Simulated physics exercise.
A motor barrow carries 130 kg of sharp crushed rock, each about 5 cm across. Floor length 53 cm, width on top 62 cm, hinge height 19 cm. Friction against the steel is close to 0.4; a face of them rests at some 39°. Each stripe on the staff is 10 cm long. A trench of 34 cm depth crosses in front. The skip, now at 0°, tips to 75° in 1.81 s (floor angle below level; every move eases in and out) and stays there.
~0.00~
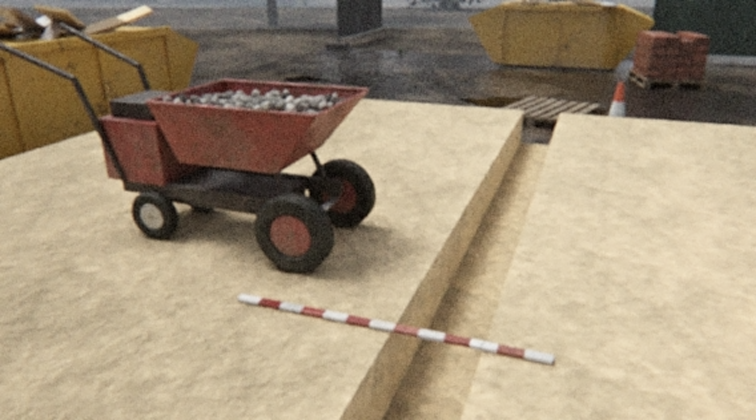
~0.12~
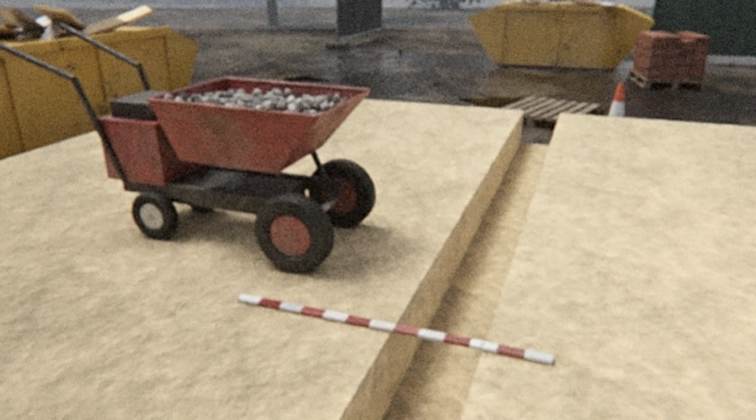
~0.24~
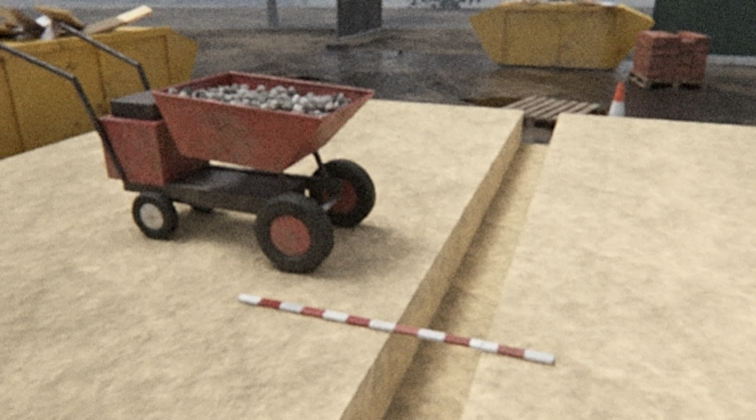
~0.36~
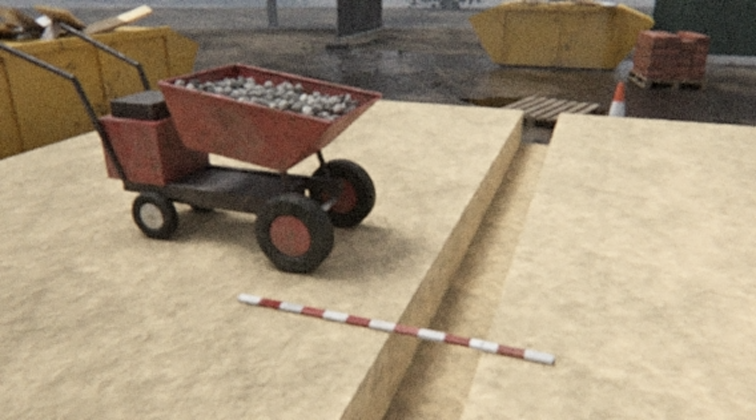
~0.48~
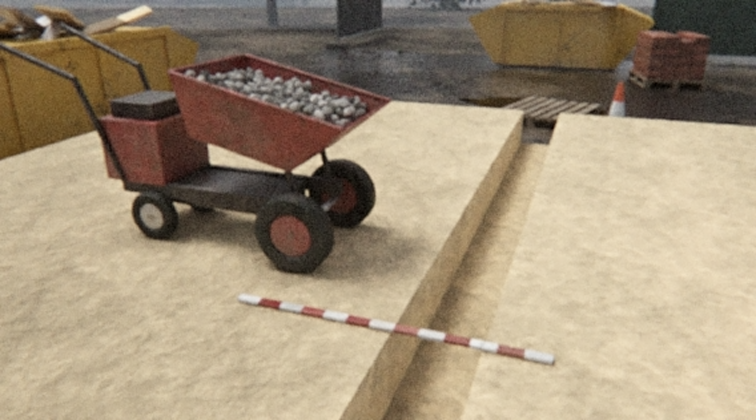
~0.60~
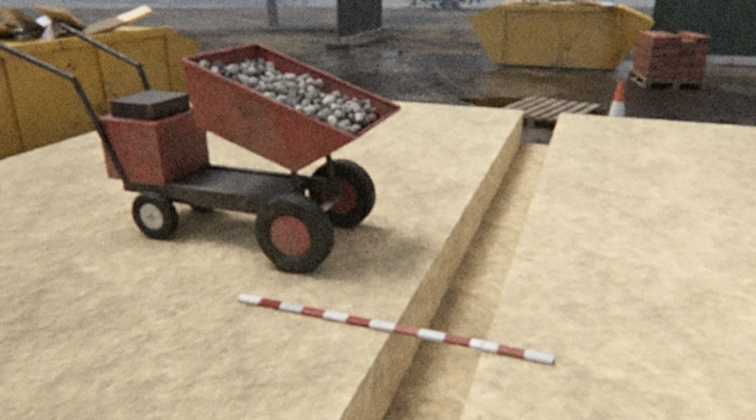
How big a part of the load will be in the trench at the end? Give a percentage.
Roughly 100 per cent ends in the trench.
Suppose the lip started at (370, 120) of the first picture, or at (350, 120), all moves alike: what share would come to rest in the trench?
Near 55 per cent from the first place, 75 from the second.
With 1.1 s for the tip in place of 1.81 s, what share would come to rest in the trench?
It would be near 95 per cent.
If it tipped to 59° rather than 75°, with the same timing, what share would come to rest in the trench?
In that case some 35 per cent.
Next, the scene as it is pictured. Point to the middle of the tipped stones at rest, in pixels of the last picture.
Their middle is at about (467, 312).
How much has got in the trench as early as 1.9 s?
About 45 per cent by then.
After 1.4 s the floor is at 63°; 99 % in the skip; the foremost stones are at (426, 235).
After 1.9 s the floor is at 75°; 56 % in the skip, 44 % in the trench; the foremost stones are at (504, 307).
After 2.3 s the floor is at 75°; 24 % in the skip, 76 % in the trench; the foremost stones are at (520, 300).
After 4.2 s the floor is at 75°; 0 % in the skip, 100 % in the trench; the foremost stones are at (522, 294).
